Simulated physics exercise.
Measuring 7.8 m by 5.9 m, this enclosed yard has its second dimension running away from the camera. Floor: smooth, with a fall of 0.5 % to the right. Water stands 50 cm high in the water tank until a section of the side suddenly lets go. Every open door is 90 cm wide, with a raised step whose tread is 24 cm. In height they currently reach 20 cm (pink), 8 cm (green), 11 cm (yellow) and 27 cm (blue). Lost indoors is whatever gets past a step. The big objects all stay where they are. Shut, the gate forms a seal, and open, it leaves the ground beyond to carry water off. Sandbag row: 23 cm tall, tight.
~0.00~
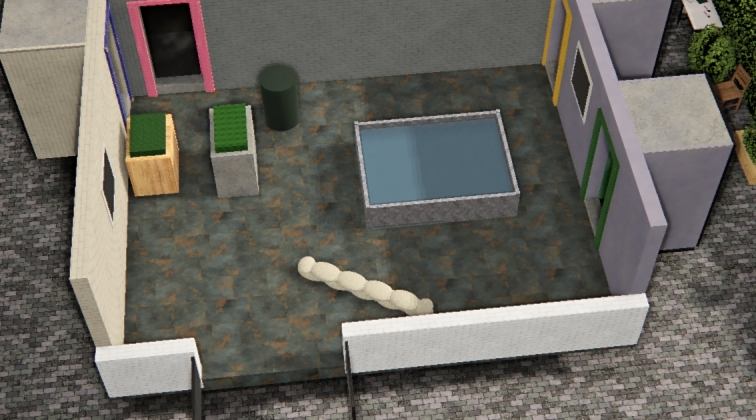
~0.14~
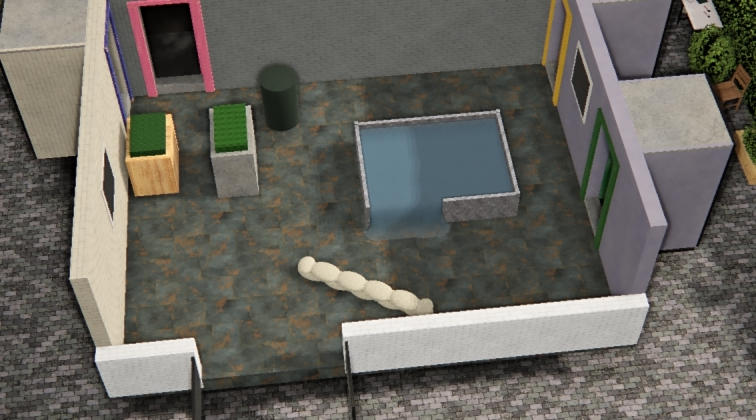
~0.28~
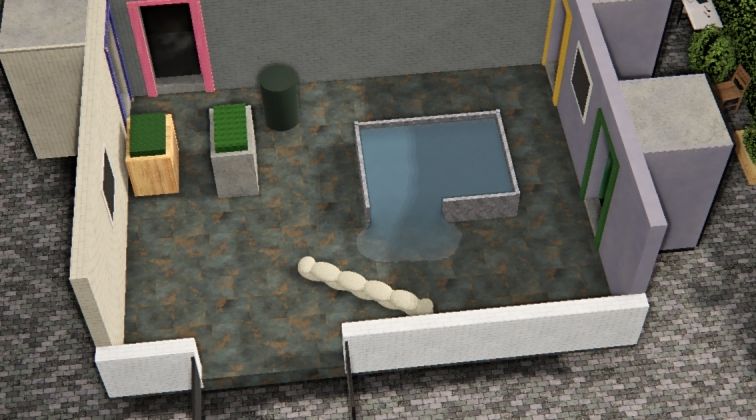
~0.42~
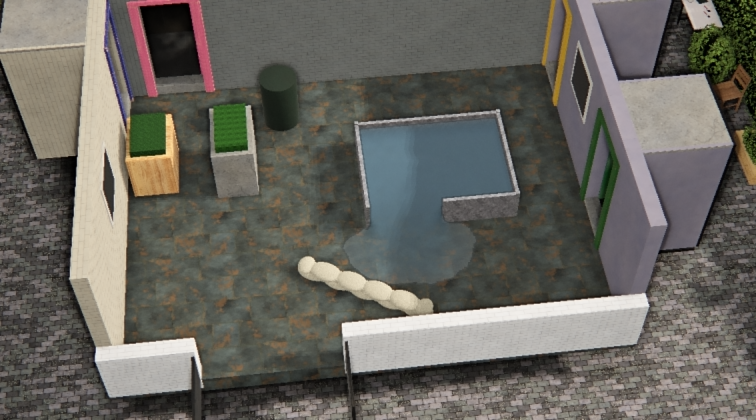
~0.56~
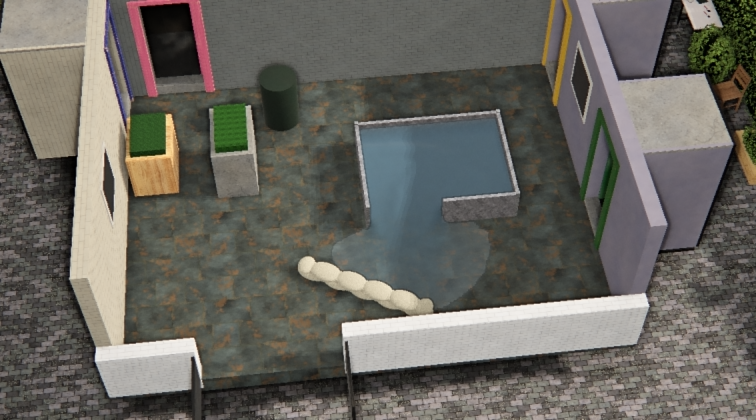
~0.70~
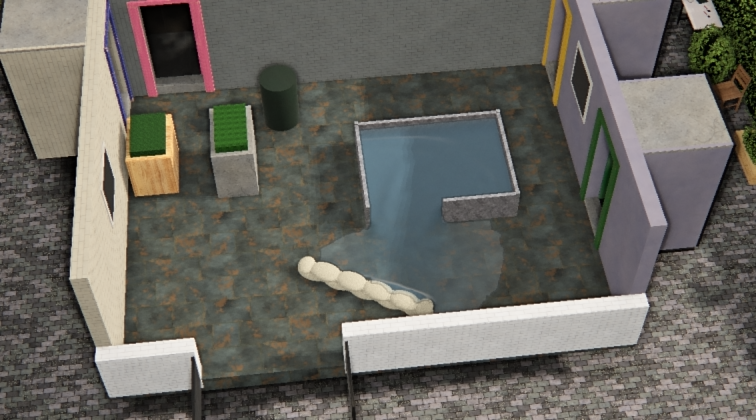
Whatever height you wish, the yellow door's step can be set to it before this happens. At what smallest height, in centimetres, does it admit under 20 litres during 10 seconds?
At about 12 centimetres.
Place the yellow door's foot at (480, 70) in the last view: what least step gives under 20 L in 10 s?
Roughly 8.5 cm.
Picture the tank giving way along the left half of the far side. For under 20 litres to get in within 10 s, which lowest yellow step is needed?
About 16 centimetres.
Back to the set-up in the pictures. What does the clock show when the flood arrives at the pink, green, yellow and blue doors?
For pink it's 5.5 s, for green 2.8 s, for yellow 4.5 s, and for blue 5.5 s.
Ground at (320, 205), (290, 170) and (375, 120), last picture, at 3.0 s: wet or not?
In the order asked: Soaked, soaked, untouched.
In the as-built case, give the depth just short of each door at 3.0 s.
Depths in cm - pink: 0, green: 5, yellow: 0, blue: 0.
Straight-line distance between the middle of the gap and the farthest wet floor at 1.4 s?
The front sits around 3.0 m out.
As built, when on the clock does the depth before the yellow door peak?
Near 7.5 seconds.
After 1.4 s water covers 15 % of the floor, deepest (36 cm) near (383, 290); it has not reached the yellow door.
After 3.0 s water covers 35 % of the floor, deepest (30 cm) near (603, 316); it has not reached the yellow door.
After 10.0 s water covers 95 % of the floor, deepest (12 cm) near (545, 75); 12 cm at the yellow door, 28 litres in over its 11 cm step.
At the yellow door as built, the water arrived by 4.5 s and peaked near 16 cm at 7.6 s.
Run again over the same 10 s with other heights there, 28 litres in over 11 cm, 6 litres over 14.5 cm. The limit of 20 litres is kept from about 12 cm up.
